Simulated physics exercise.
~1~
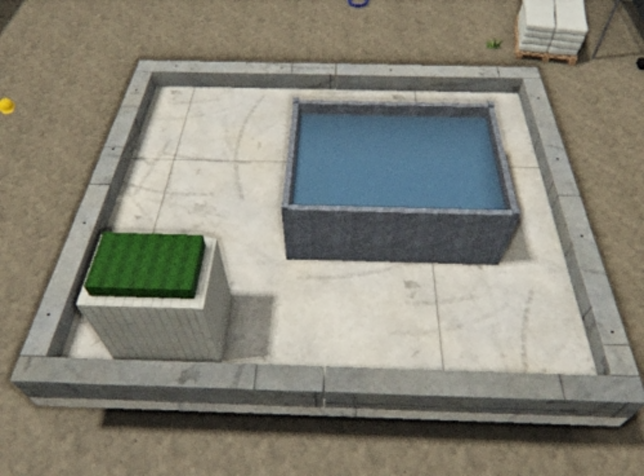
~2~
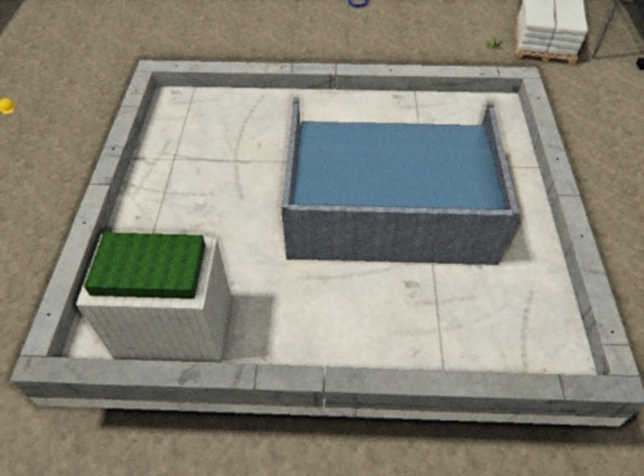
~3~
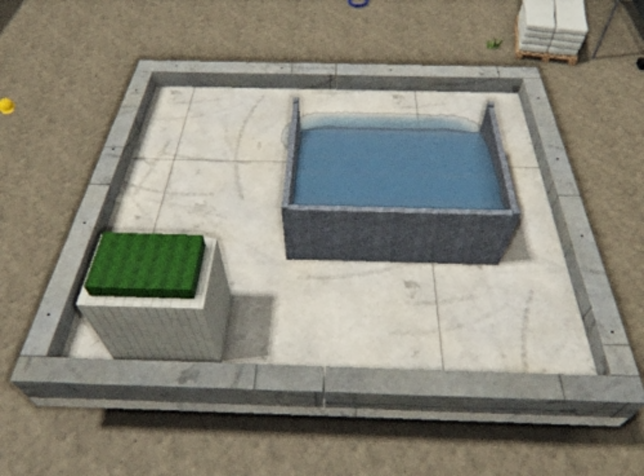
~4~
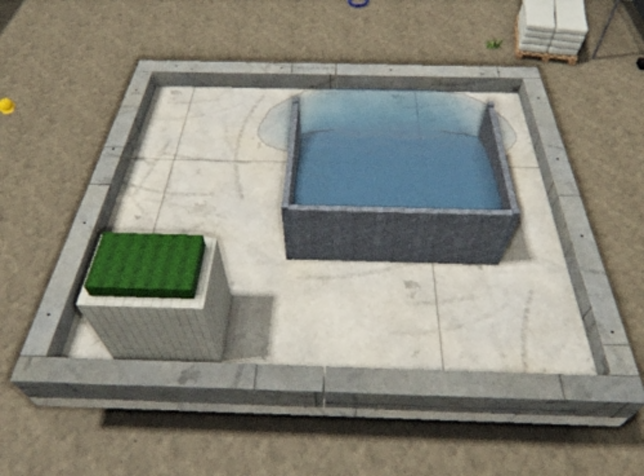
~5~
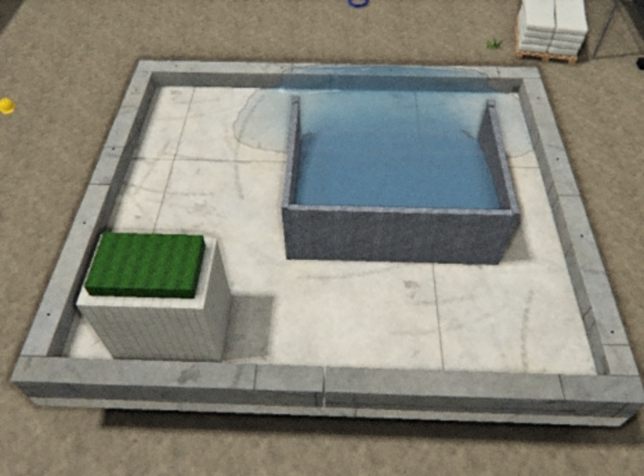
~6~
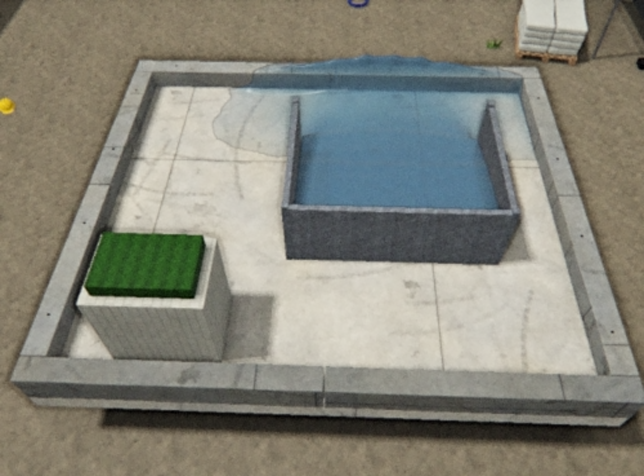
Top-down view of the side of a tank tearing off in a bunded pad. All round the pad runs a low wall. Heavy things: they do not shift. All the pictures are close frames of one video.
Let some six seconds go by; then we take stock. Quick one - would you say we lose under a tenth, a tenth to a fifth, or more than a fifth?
The loss is over twenty in a hundred.
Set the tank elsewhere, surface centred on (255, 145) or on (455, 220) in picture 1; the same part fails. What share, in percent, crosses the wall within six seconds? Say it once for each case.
Note: Try one close to 28 in a hundred, try two close to 16.
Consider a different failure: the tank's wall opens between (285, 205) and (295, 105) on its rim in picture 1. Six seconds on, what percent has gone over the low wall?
Estimate: Some 18 in a hundred.
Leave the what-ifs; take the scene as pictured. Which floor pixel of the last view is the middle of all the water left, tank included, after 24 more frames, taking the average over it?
I'd point to (345, 189).
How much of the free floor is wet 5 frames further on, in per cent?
Around 30 in a hundred.
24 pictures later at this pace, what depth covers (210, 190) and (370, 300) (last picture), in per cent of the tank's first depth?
Approx. 4 % then 0 %.
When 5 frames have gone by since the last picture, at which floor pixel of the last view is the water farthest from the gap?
Estimated pixel: (155, 94).
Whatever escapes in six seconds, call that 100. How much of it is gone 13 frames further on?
About 95 per cent.
A moment on, water covers 30 % of the floor; the low wall has let 6 % over.
Next, water covers 30 % of the floor; the low wall has let 12 % over.
Then, water covers 50 % of the floor; the low wall has let 23 % over.
Later, water covers 70 % of the floor; the low wall has let 24 % over.
In the end, water covers 80 % of the floor; the low wall has let 24 % over.
